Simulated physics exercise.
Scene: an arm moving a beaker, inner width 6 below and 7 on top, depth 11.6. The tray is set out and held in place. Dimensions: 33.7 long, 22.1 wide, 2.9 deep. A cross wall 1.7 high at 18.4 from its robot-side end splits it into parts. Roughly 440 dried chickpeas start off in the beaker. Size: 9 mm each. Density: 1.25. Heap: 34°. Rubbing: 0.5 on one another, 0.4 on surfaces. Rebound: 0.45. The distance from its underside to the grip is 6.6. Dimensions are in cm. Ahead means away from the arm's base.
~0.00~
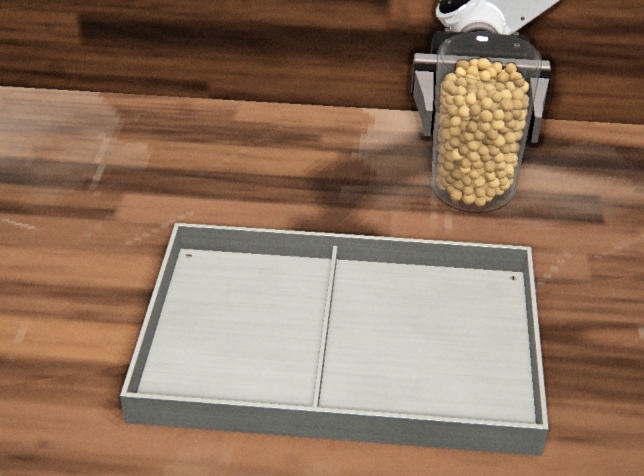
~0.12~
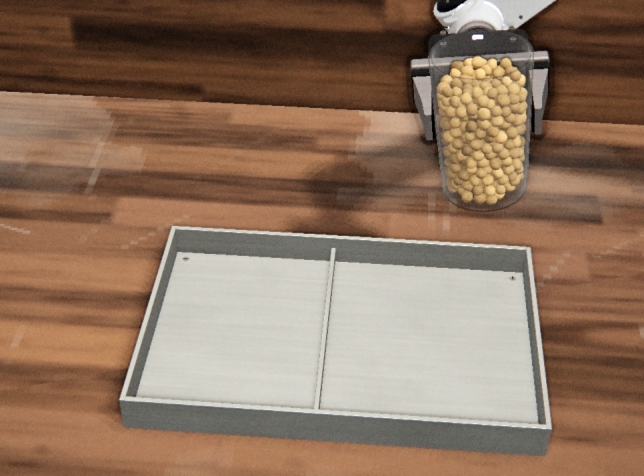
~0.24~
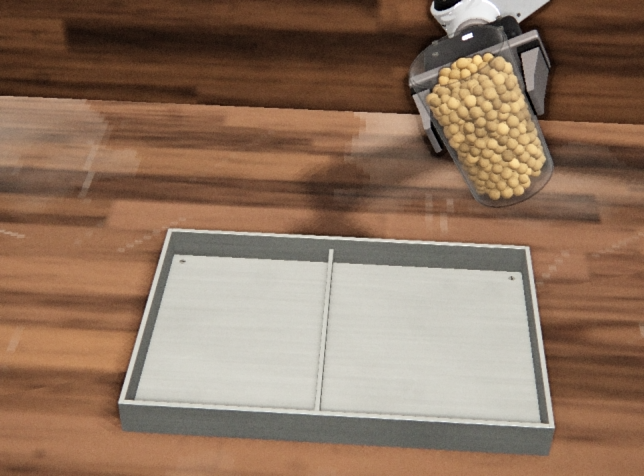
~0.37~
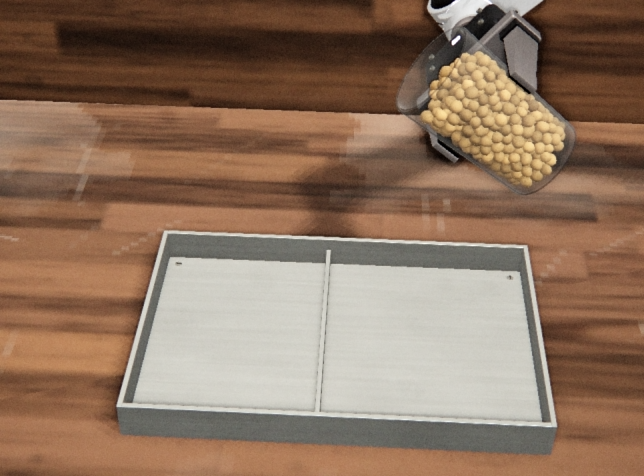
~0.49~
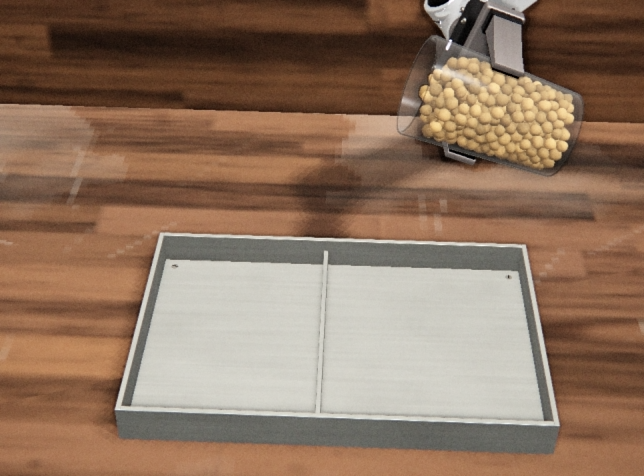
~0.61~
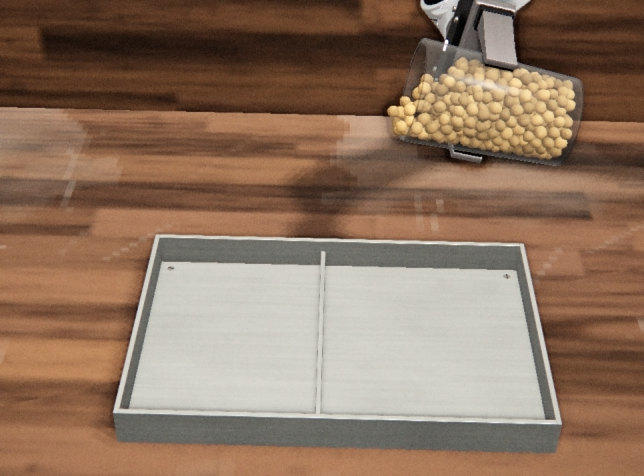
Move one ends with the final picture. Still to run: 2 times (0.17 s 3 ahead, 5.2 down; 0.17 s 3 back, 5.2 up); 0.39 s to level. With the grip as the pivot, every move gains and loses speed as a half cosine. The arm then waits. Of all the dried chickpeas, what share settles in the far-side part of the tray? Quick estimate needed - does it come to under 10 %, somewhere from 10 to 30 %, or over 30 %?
It comes to under 10 %.
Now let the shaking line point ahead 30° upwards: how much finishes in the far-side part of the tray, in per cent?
It comes to around 40 percent.
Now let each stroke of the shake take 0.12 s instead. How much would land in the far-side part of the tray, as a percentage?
Roughly 15 percent then.
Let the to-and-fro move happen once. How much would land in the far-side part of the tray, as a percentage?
Approx. 5 per cent.
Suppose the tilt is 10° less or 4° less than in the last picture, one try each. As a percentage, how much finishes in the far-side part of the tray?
About 0 per cent for the first try and 0 per cent for the second.
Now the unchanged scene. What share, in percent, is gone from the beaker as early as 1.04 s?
Roughly 5 per cent by then.
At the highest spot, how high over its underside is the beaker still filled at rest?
Around 11.0 cm above the underside.
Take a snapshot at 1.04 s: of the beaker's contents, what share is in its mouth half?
Something near 45 per cent is there.
After 1.04 s, tilted 78° forward, highest piece 24 above the table; 417 in the beaker, 11 in the far-side part, 6 in the robot-side part, 11 in flight or on a rim.
After 1.47 s, tilted 45° forward, highest piece 27 above the table; 397 in the beaker, 27 in the robot-side part, 19 in the far-side part, 2 in flight or on a rim.
After 1.88 s, level, highest piece 29 above the table; 397 in the beaker, 29 in the robot-side part, 19 in the far-side part.
After 2.93 s, level, highest piece 29 above the table; 397 in the beaker, 29 in the robot-side part, 19 in the far-side part.
In the end, 397 in the beaker, 29 in the robot-side part, 19 in the far-side part. That is 4 % in the far-side part of the tray.
